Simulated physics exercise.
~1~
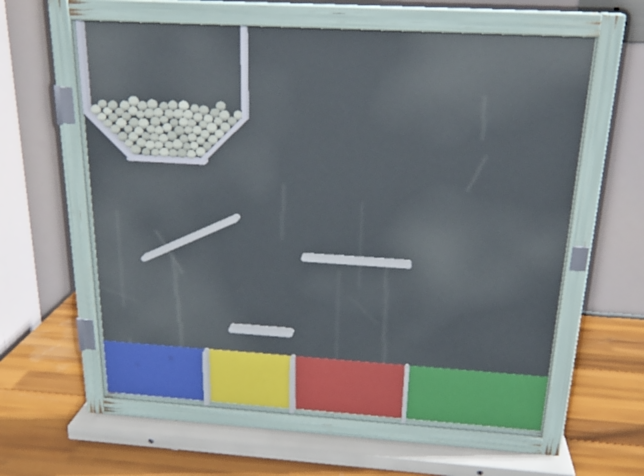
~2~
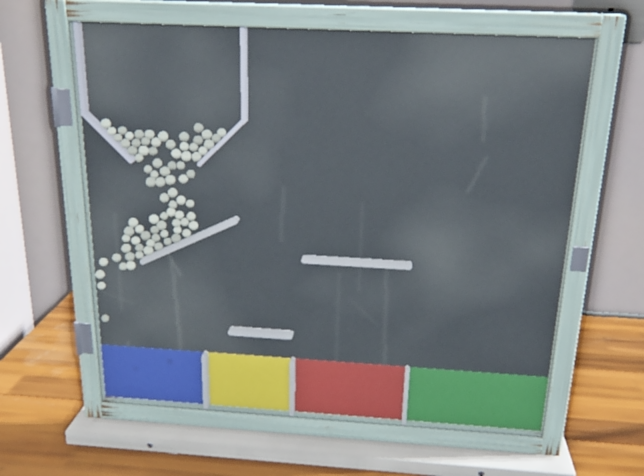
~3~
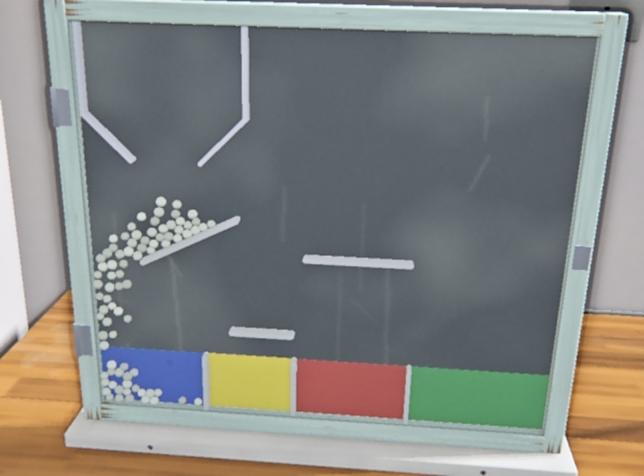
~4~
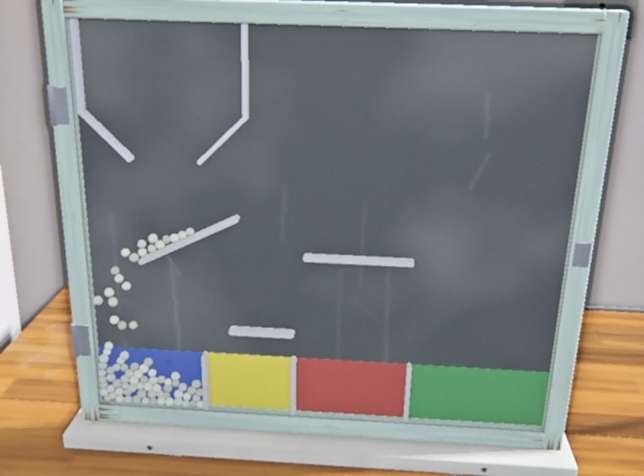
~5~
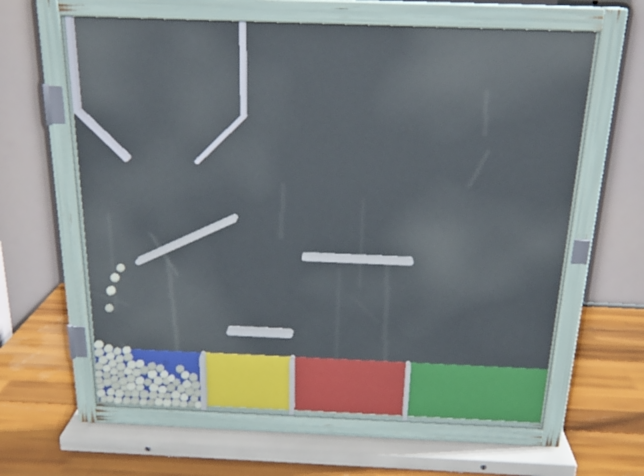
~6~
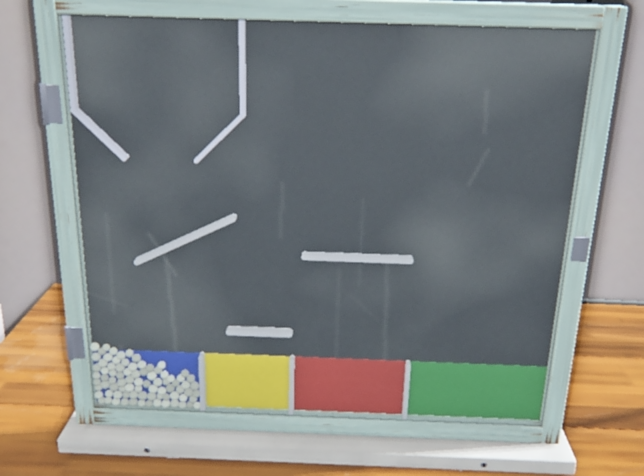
A dark, see-through-fronted case in a pale green frame stands on a wooden surface, seen from the front as the view drifts slightly sideways. Small round white pills fill a hopper at the upper left, above three fixed ledges and a row of blue, yellow, red and green bins. The hopper's bottom opens and the pills pour onto the sloping ledge beneath. They slide down to the left, drop off its lower end beside the side wall and pile up in the blue bin. The last few fall, leaving the hopper and ledges bare and every pill in the blue bin.
